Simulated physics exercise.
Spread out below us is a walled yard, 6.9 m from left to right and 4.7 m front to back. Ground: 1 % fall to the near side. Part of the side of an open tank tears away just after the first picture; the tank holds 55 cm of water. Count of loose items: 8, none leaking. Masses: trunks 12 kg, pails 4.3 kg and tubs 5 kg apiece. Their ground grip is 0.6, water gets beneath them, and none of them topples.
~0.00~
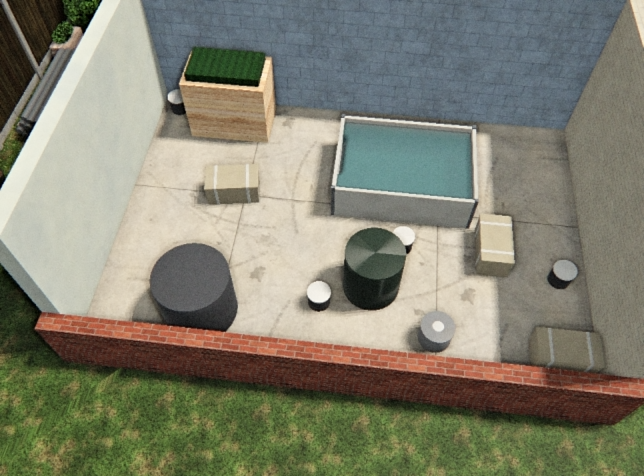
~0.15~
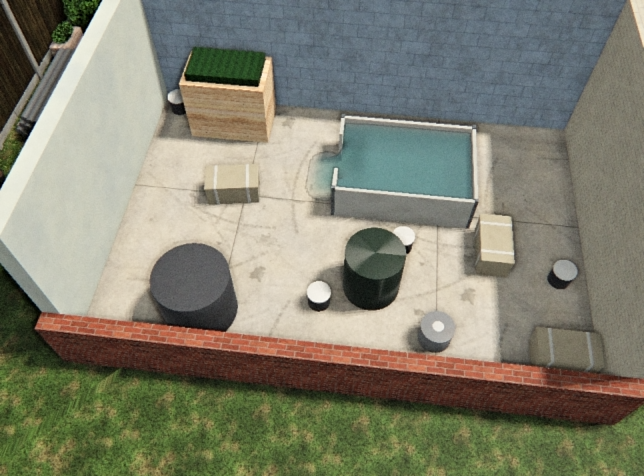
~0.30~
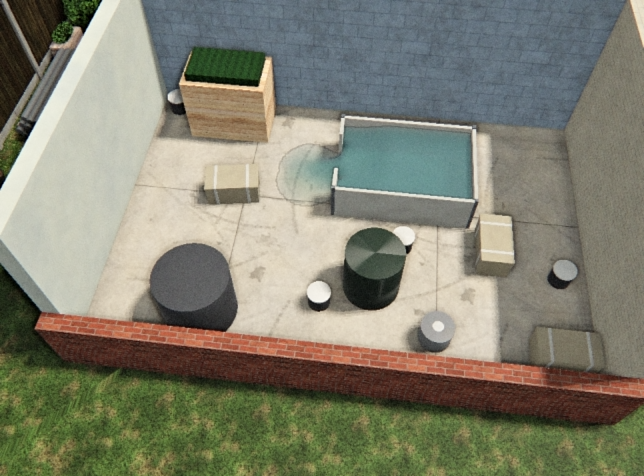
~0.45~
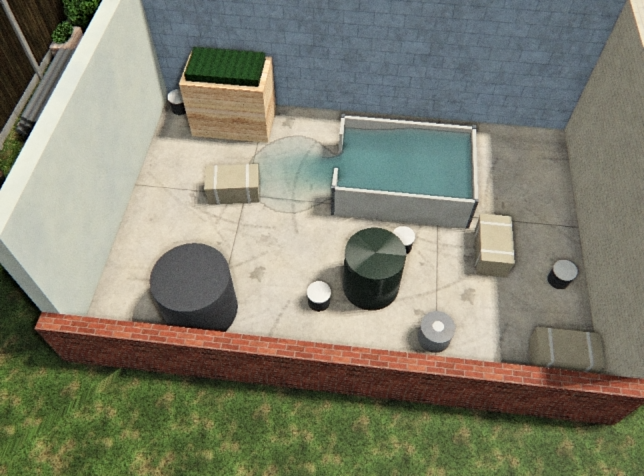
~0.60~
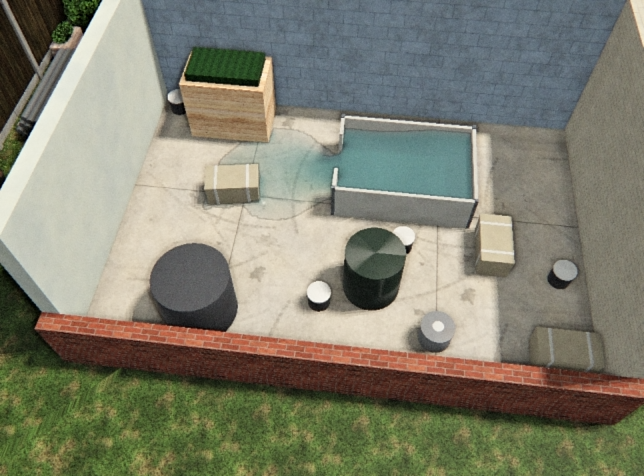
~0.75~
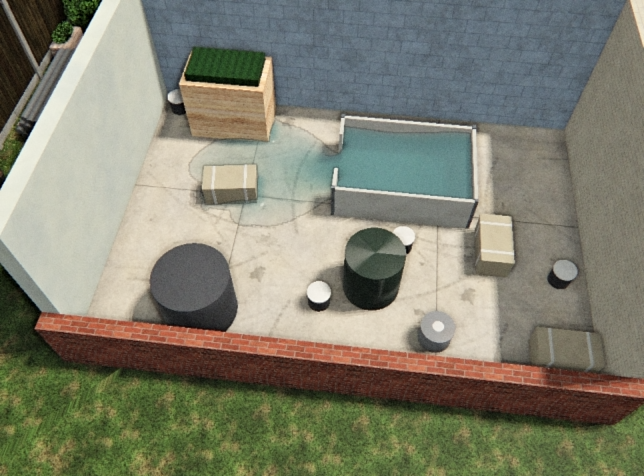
In a walled yard with a brick front wall, an open tank of blue-green water stands among drums, pails and strapped trunks. Part of its left side gives way, and a thin sheet of water fans leftward across the pale paving, spreading around the nearest trunk, which barely shifts.
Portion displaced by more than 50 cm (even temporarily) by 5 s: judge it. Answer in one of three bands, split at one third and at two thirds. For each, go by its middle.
Under a third.
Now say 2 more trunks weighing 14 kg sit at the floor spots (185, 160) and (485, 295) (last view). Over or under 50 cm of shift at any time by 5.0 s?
Result in order: Exceeded; not exceeded.
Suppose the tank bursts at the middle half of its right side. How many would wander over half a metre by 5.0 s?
Count: 3.
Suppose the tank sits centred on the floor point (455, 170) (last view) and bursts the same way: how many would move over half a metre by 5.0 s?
Result: 1 of them.
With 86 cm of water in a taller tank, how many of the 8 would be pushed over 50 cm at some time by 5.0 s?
You'd get 2 in that case.
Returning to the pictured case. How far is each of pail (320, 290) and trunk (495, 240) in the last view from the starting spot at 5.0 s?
In that order: 0 cm, 0 cm.
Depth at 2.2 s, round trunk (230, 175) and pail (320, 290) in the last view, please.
First roughly 9 cm, second roughly 0 cm.
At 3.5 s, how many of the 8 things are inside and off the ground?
Then: 2.
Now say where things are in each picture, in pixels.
The first picture shows a trunk at (231, 176), on the bottom; a pail at (566, 269) rests on the ground; 2.9 m2 under water; 0 of 8 have shifted.
The second picture shows a trunk at (231, 176), on the bottom; a pail at (566, 269), on the bottom; 3.3 m2 under water; 0 of 8 have shifted.
The third picture shows a trunk at (231, 176) rests on the ground; a pail at (566, 269) rests on the ground; 3.9 m2 under water; 0 of 8 have shifted.
The fourth picture shows a trunk at (231, 176) rests on the ground; a pail at (566, 269), on the bottom; 4.6 m2 under water; 0 of 8 have shifted.
The fifth picture shows a trunk at (231, 176), on the bottom; a pail at (566, 269) rests on the ground; water covers 5.3 m2; 0 of 8 have shifted.
The sixth picture shows a trunk at (229, 177), on the bottom, 3 cm from its start; a pail at (566, 269) rests on the ground; water covers 6.2 m2; 0 of 8 have shifted.
After 1.1 s 0 of 8 are over 50 cm from their spots; 0 afloat.
After 2.2 s 1 of 8 are over 50 cm from their spots; 1 afloat.
After 3.5 s 2 of 8 are over 50 cm from their spots; 2 afloat.
After 5.0 s 2 of 8 are over 50 cm from their spots, and 2 have been at some point; 2 afloat.
